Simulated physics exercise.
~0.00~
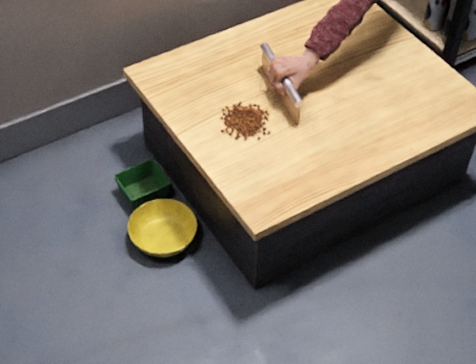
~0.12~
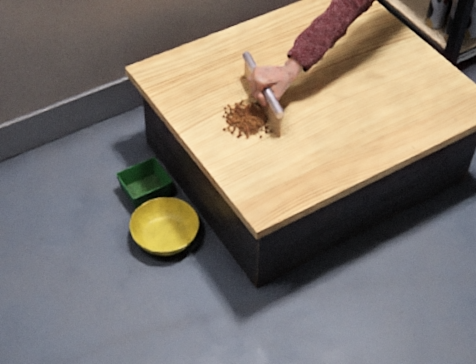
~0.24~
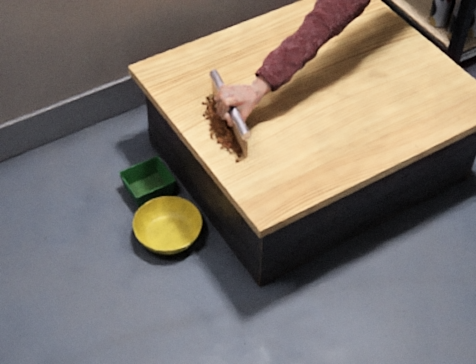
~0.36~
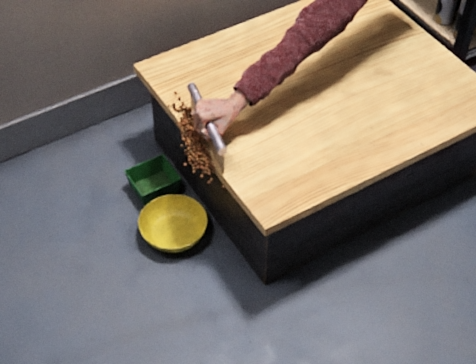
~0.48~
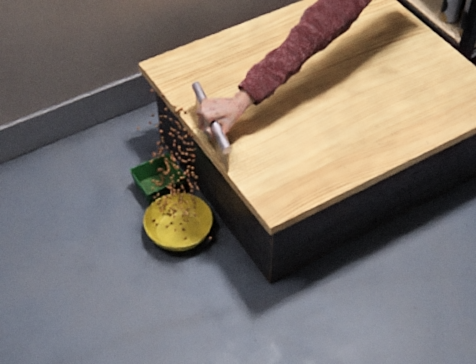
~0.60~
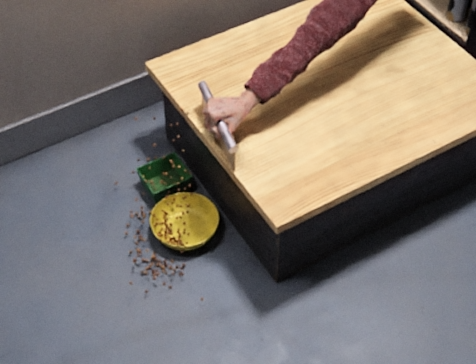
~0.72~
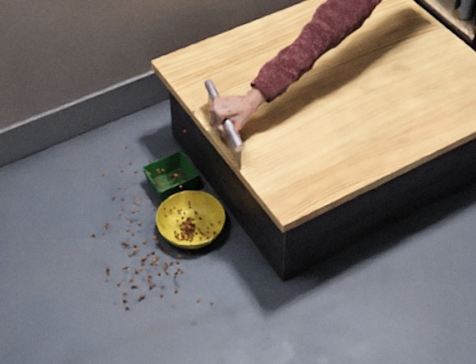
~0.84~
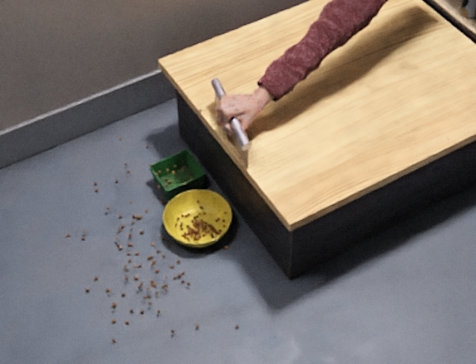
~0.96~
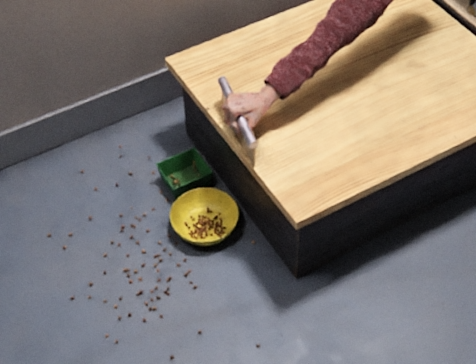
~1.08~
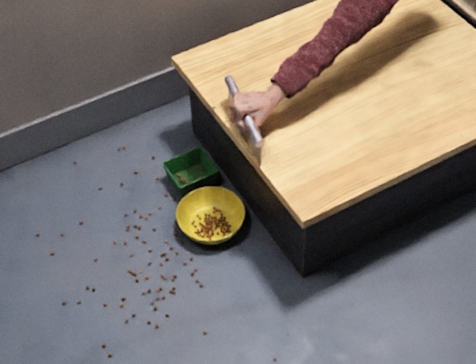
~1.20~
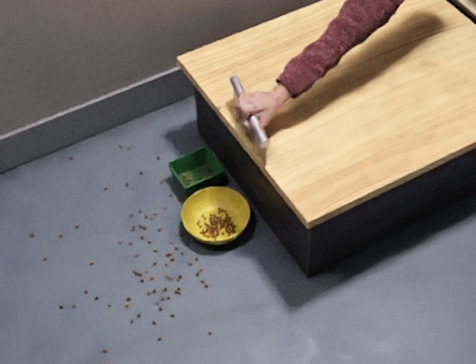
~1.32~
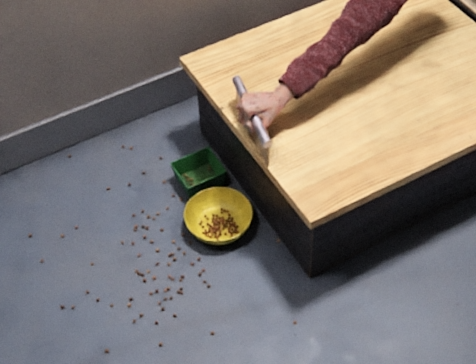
A hand in a dark red sleeve pushed a pile of small brown pieces across a wooden tabletop and over its edge with a flat scraper. Many landed in the yellow bowl, a few in the green tin, and the rest scattered across the grey floor.
